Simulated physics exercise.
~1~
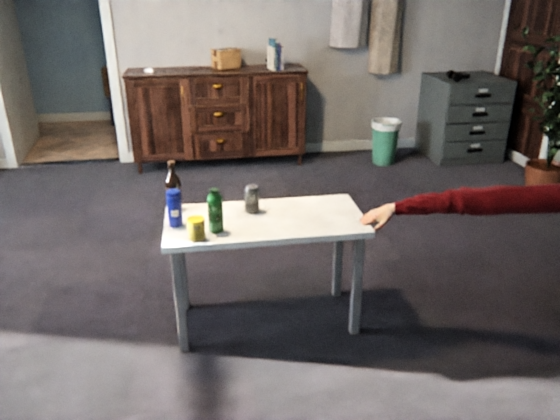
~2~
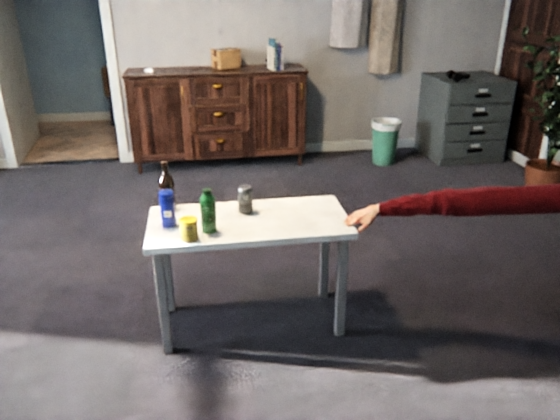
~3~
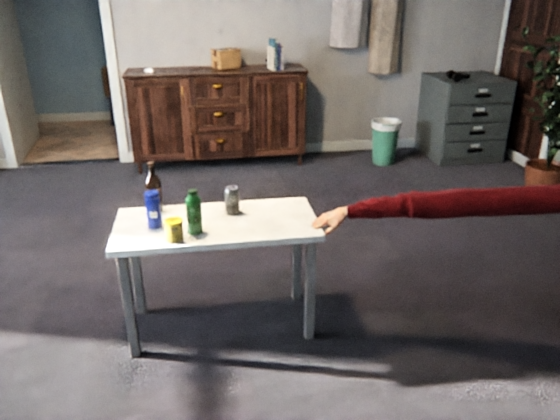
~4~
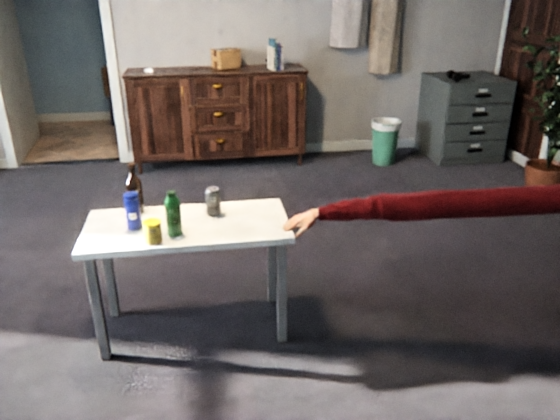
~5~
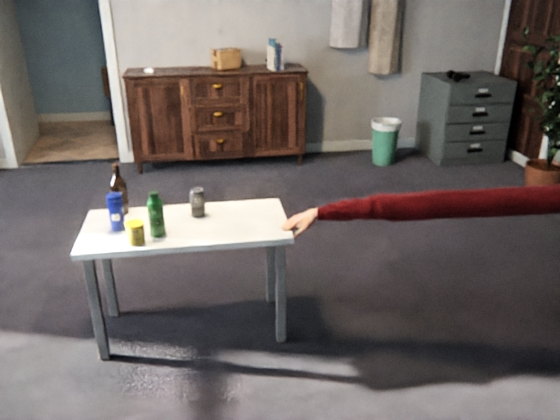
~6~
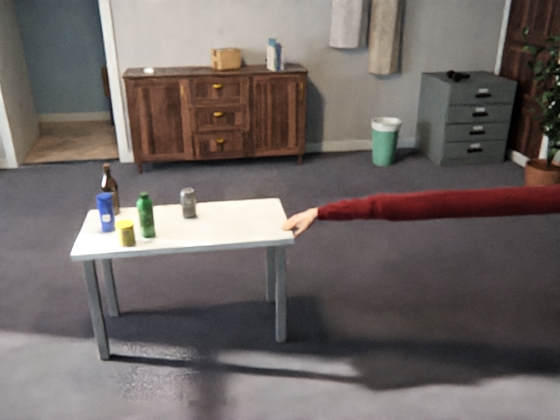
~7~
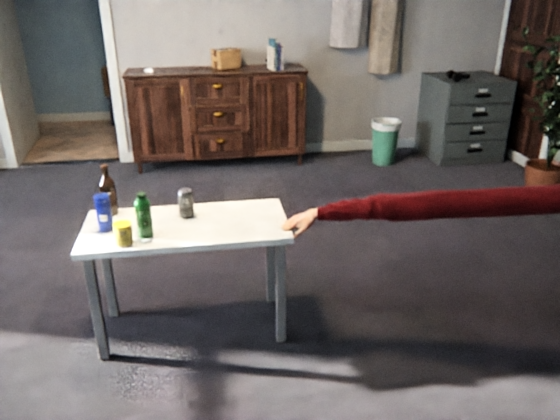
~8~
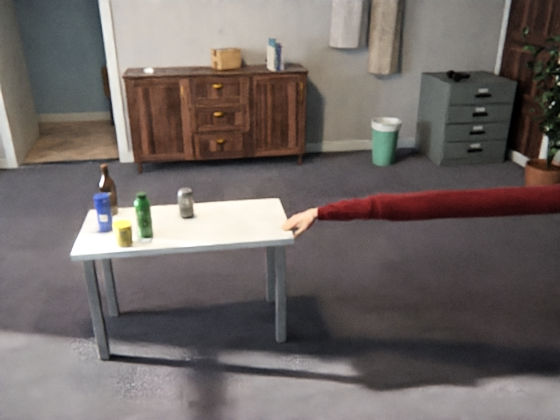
We see a hand in a red sleeve drag a small white table holding two bottles, a blue jar, a grey can and a yellow tin to the left, then stop; the items slide a little further left across the top and come to rest, all upright on the table.
